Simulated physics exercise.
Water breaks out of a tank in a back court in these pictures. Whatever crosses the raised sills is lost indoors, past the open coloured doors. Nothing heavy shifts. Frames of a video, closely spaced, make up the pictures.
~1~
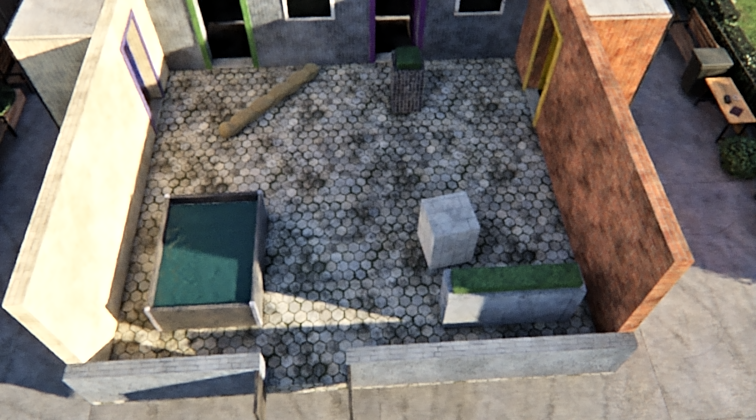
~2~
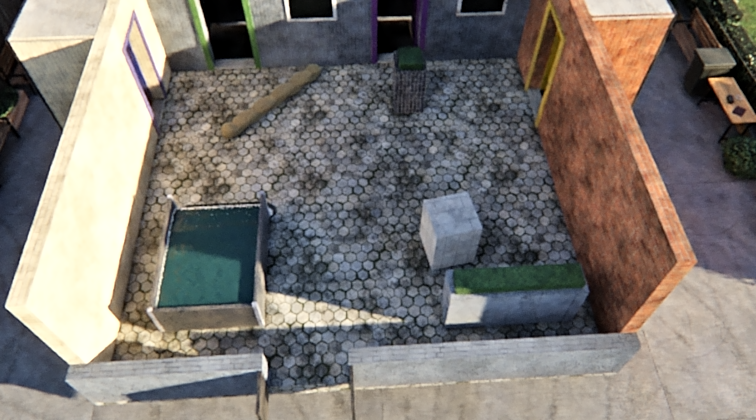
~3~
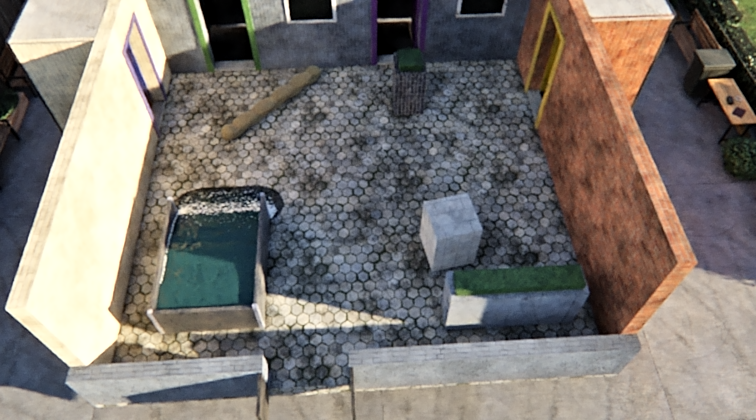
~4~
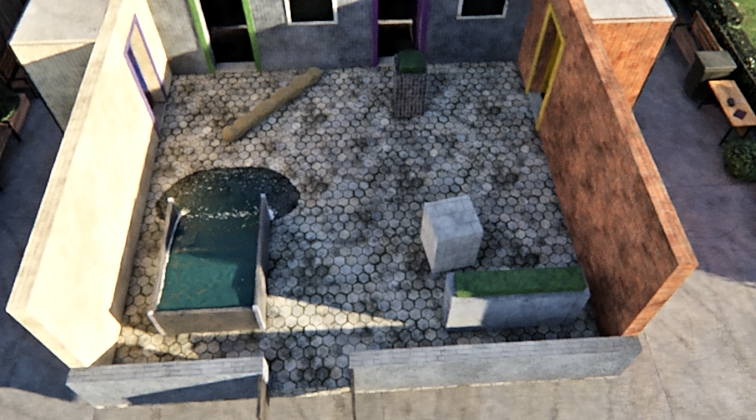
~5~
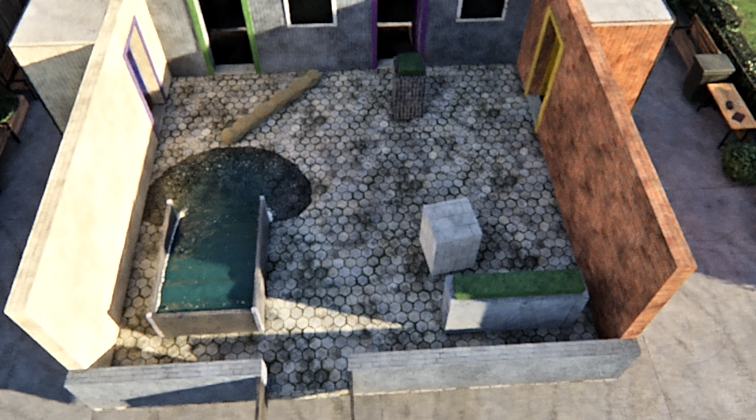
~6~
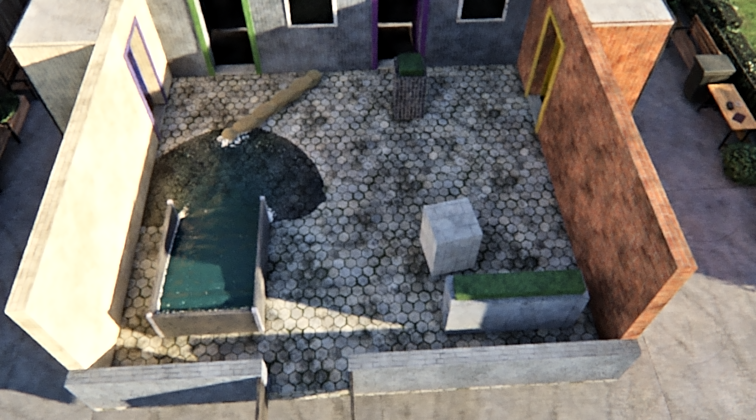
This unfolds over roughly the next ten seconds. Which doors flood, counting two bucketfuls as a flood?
Outcome: The green door passes two buckets of inflow. The blue door passes two buckets of inflow. The purple door passes two buckets of inflow. The yellow door stays within two buckets of inflow.
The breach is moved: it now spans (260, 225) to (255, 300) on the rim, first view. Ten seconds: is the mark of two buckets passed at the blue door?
With the breach moved, the blue one stays within limits.
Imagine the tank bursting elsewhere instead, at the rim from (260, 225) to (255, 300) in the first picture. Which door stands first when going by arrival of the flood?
The answer is the yellow-painted one.
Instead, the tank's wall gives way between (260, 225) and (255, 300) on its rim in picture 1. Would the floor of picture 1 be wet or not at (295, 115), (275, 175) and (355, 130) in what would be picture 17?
Spot one ends up untouched by the spill, spot two untouched by the spill, spot three untouched by the spill.
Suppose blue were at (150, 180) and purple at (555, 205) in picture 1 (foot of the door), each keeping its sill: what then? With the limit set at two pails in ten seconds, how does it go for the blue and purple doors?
Result - blue: Crosses the limit; purple: Remains below the limit.
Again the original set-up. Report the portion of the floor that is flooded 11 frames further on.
Near 30 in a hundred.
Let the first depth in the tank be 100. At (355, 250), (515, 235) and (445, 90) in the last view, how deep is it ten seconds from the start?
Respectively 4, 4 and 6 per cent.
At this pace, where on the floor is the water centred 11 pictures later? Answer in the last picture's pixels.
I'd say near (239, 172).
A moment on, water covers 25 % of the floor; the green door not reached, the blue door wet at the sill, nothing in, the purple door not reached, the yellow door not reached.
Next, water covers 30 % of the floor; the green door wet at the sill, nothing in, the blue door under two buckets in, the purple door wet at the sill, nothing in, the yellow door not reached.
Then, water covers 40 % of the floor; the green door under two buckets in, the blue door over two buckets in, the purple door under two buckets in, the yellow door not reached.
Later, water covers 55 % of the floor; the green door over two buckets in, the blue door far over two buckets in, the purple door over two buckets in, the yellow door under two buckets in.
In the end, water covers 80 % of the floor; the green door over two buckets in, the blue door far over two buckets in, the purple door over two buckets in, the yellow door under two buckets in.
